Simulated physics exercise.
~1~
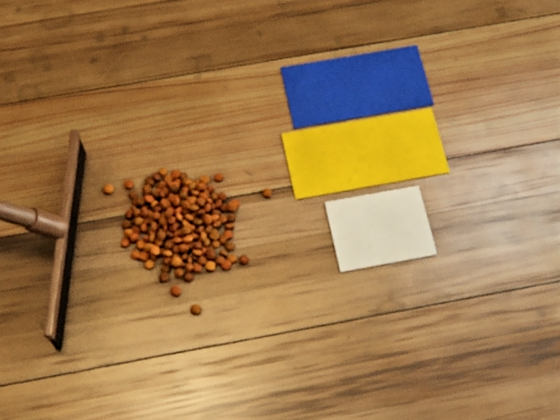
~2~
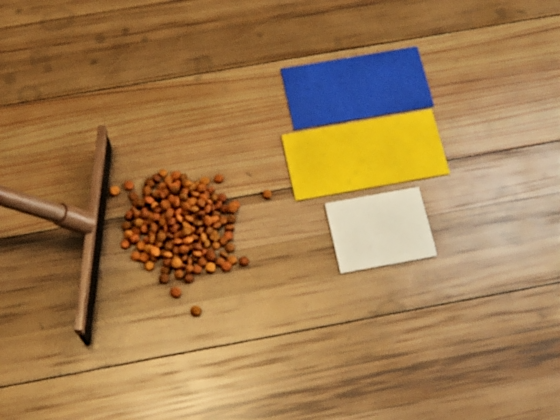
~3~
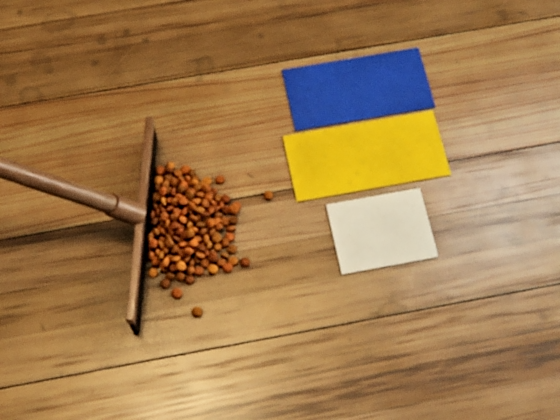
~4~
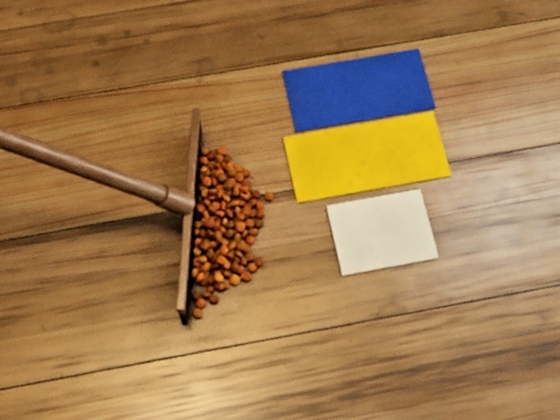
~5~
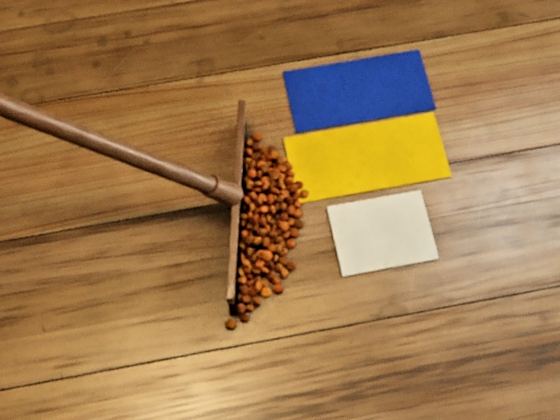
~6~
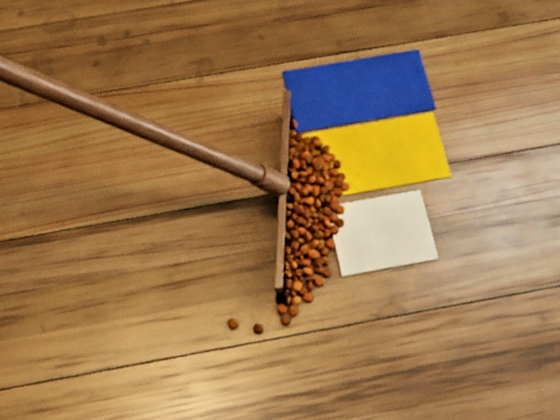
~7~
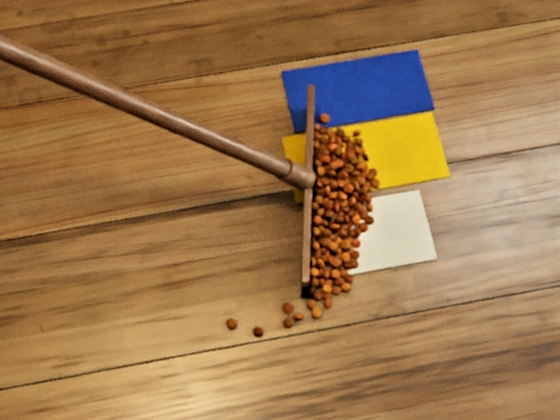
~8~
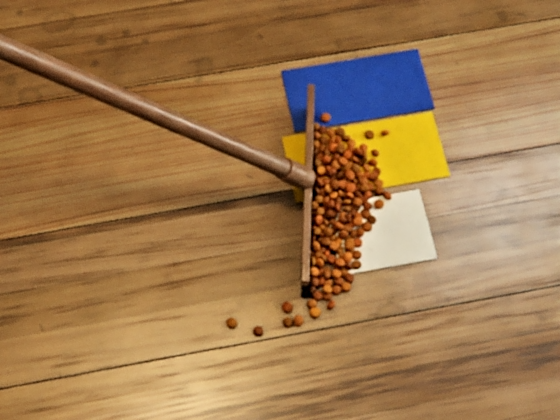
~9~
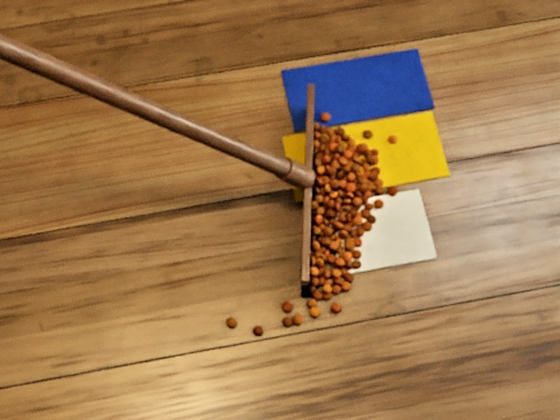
A squeegee pushes a pile of brown kibble right, partly onto yellow and white sheets, and stops.
